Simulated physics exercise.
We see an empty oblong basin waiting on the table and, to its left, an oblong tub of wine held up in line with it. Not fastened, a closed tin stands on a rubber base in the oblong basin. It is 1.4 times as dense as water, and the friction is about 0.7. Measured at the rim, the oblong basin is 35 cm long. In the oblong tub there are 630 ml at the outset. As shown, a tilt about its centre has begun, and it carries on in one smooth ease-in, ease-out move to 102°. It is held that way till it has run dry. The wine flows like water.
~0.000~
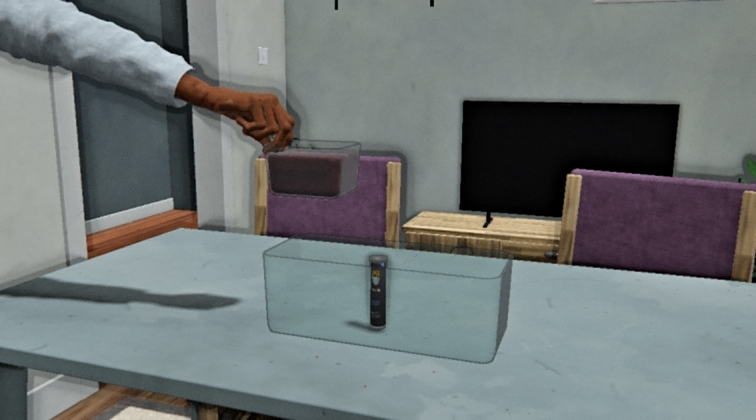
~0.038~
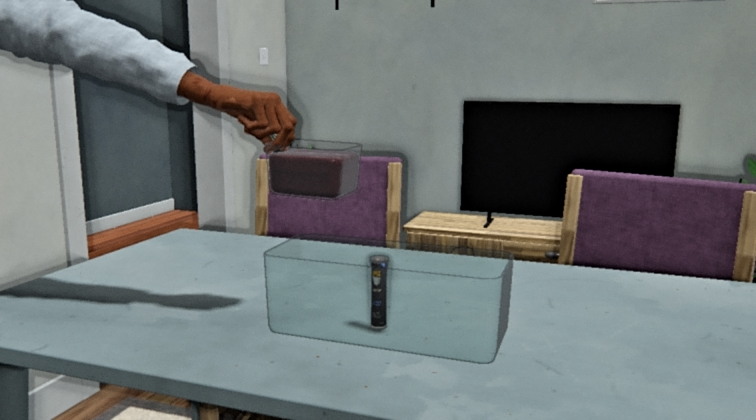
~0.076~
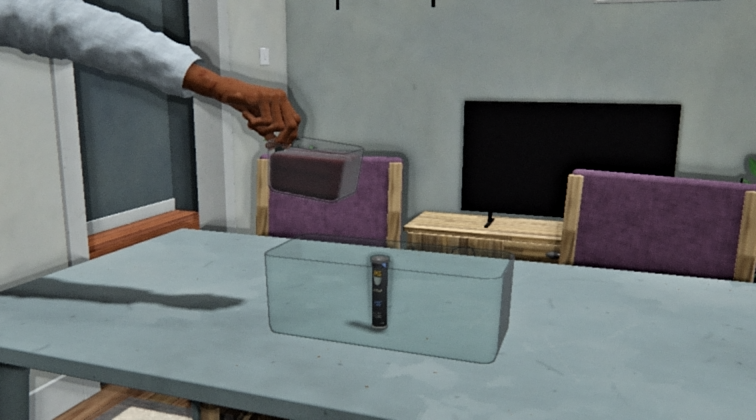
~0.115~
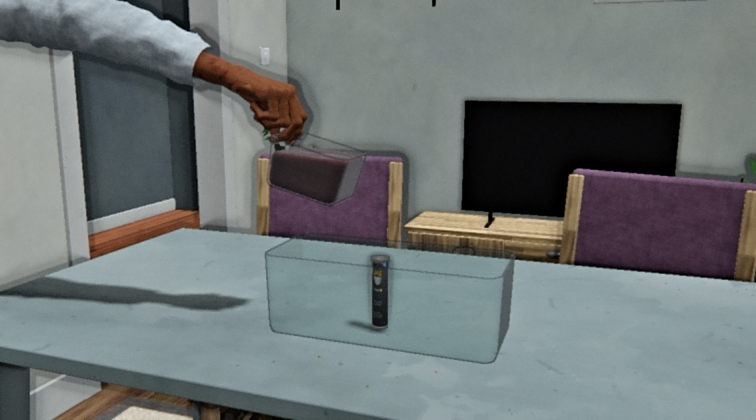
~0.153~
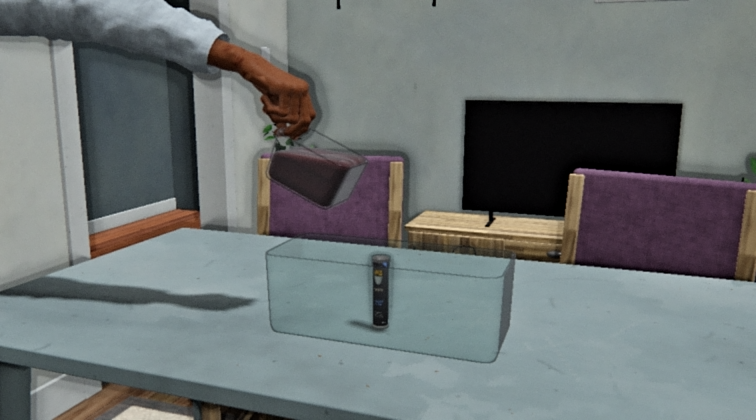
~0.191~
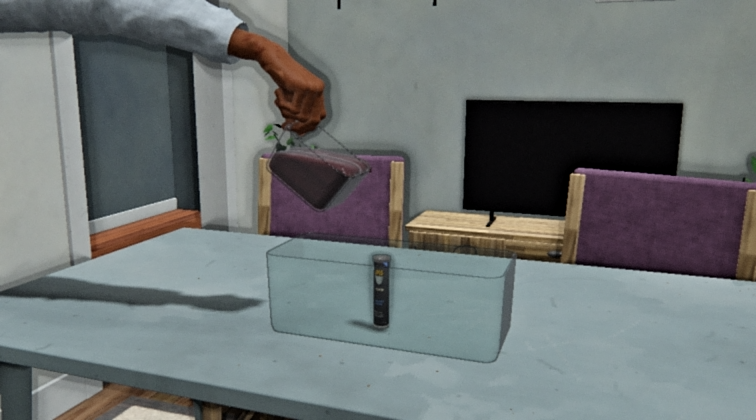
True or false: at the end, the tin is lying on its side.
False.
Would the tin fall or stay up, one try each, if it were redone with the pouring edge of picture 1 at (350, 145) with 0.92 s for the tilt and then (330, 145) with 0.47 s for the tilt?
Try 1: Still standing; try 2: Tipped over.
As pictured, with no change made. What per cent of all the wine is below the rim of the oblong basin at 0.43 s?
About 40 per cent.
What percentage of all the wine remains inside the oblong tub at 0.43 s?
I'd estimate some 24 % remains.
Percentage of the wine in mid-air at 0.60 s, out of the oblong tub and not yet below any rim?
I'd say some 5 per cent is in the air.
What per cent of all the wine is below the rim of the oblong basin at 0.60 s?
Close to 90 in a hundred.
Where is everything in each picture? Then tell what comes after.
In the first picture, it leans 0°; its right rim is at (351, 147); the wine meets the walls at (281, 152) and (351, 156); the oblong basin's rim runs from (282, 244) to (507, 266); the tin's top is at (378, 262).
In the second picture, it leans 2°; its right rim is at (353, 149); the wine meets the walls at (282, 152) and (352, 157).
In the third picture, it leans 6°; its right rim is at (355, 152); the wine meets the walls at (284, 151) and (354, 157).
In the fourth picture, it leans 14°; its right rim is at (357, 158); the wine meets the walls at (285, 150) and (357, 158).
In the fifth picture, it leans 25°; its right rim is at (359, 166); the wine meets the walls at (286, 151) and (360, 160).
In the sixth picture, it leans 36°; its right rim is at (359, 175); the wine meets the walls at (286, 151) and (359, 167); 4 per cent is over the edge.
After 0.43 s the tilt is 100° and 23 per cent is still to pour; the tin stands where it began.
After 0.60 s the tilt is 102° and 5 per cent is still to pour; the tin stands where it began.
After 0.77 s the tilt is 102° and 0 per cent is still to pour; the tin stands where it began.
After 0.97 s the tilt is 102° and 0 per cent is still to pour; the tin stands where it began.
In the end the tin stands where it began.
